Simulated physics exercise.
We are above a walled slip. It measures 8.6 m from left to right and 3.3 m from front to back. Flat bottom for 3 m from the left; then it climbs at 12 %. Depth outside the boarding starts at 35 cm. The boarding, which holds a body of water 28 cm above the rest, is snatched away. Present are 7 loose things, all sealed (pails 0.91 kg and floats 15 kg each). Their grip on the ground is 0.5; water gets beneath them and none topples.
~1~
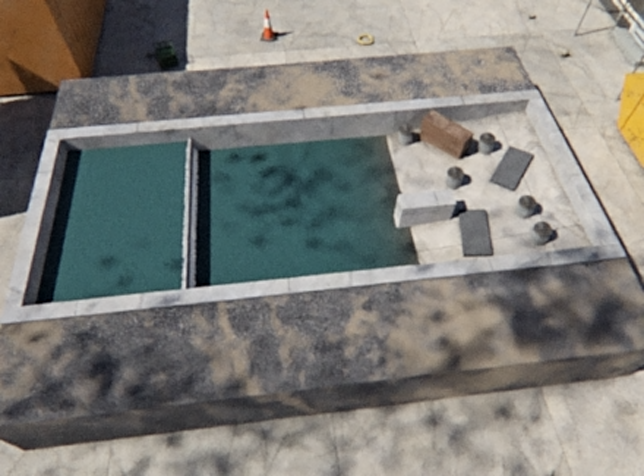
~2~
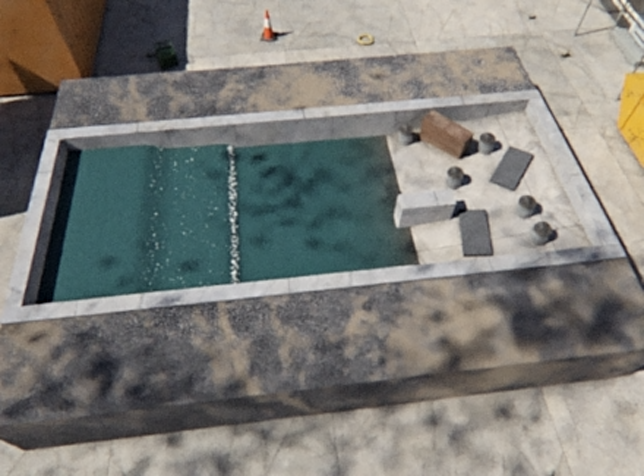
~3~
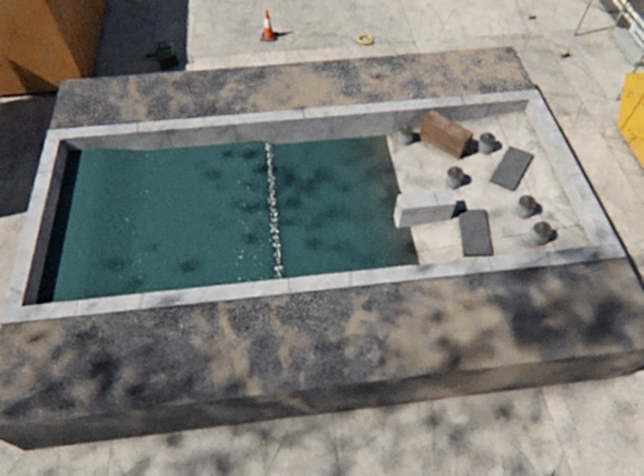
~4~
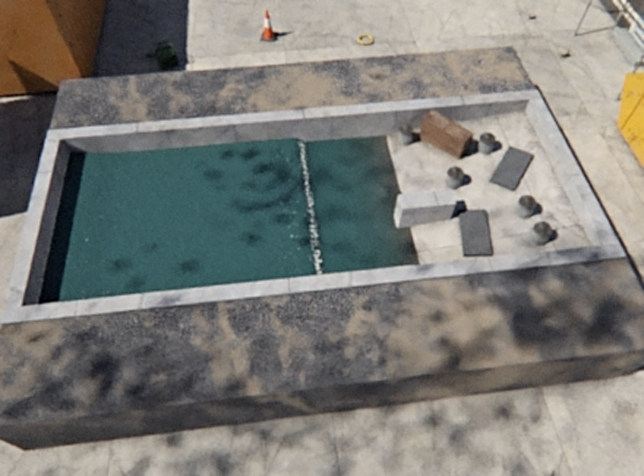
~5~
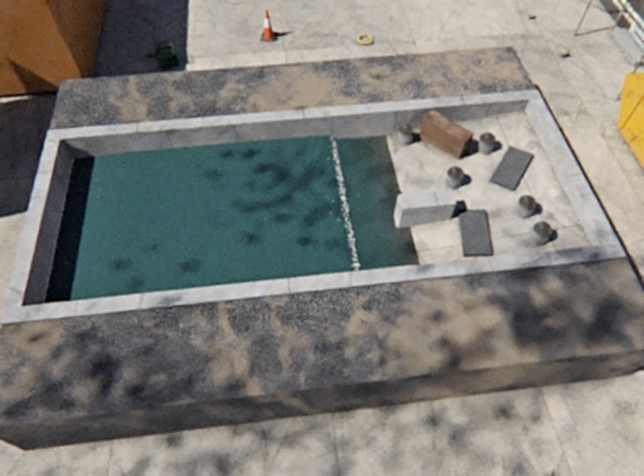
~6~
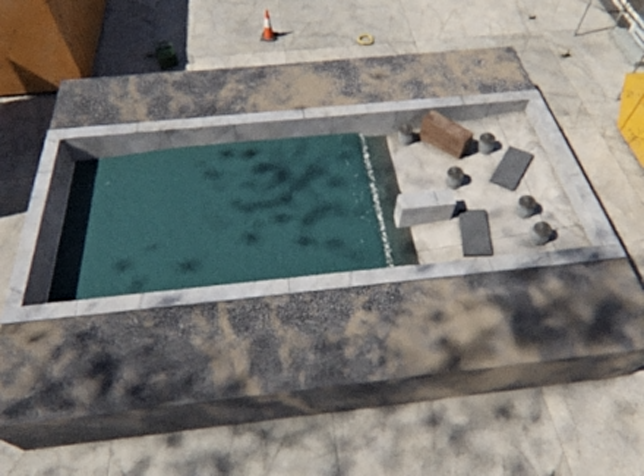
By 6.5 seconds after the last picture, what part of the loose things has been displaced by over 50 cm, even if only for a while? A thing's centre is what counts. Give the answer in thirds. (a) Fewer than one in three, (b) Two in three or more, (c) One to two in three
b.
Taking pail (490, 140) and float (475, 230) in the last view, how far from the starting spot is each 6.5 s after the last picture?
60 cm and 200 cm respectively.
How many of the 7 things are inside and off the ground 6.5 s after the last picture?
Count: 6.
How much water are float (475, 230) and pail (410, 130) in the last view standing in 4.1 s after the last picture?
About 9 and 22 cm.
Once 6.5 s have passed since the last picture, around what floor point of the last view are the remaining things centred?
(369, 192).
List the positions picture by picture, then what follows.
In the first picture, a pail at (530, 201) rests on the ground; a float at (512, 166) rests on the ground; water covers 19.3 m2; 0 of 7 have shifted.
In the second picture, a pail at (530, 201) rests on the ground; a float at (512, 166), on the bottom; 19.3 m2 under water; 0 of 7 have shifted.
In the third picture, a pail at (530, 201), on the bottom; a float at (512, 166) rests on the ground; 19.3 m2 under water; 0 of 7 have shifted.
In the fourth picture, a pail at (530, 201) rests on the ground; a float at (512, 166), on the bottom; water covers 19.3 m2; 0 of 7 have shifted.
In the fifth picture, a pail at (530, 201), on the bottom; a float at (512, 166) rests on the ground; water covers 19.3 m2; 0 of 7 have shifted.
In the sixth picture, a pail at (530, 201), on the bottom; a float at (512, 166), on the bottom; water covers 19.3 m2; 0 of 7 have shifted.
Then, 0.6 s after the last picture 0 of 7 are over 50 cm from their spots; 1 afloat.
Then, 2.1 s after the last picture 2 of 7 are over 50 cm from their spots; 6 afloat.
Then, 4.1 s after the last picture 3 of 7 are over 50 cm from their spots; 7 afloat.
Then, 6.5 s after the last picture 7 of 7 are over 50 cm from their spots, and 7 have been at some point; 6 afloat.
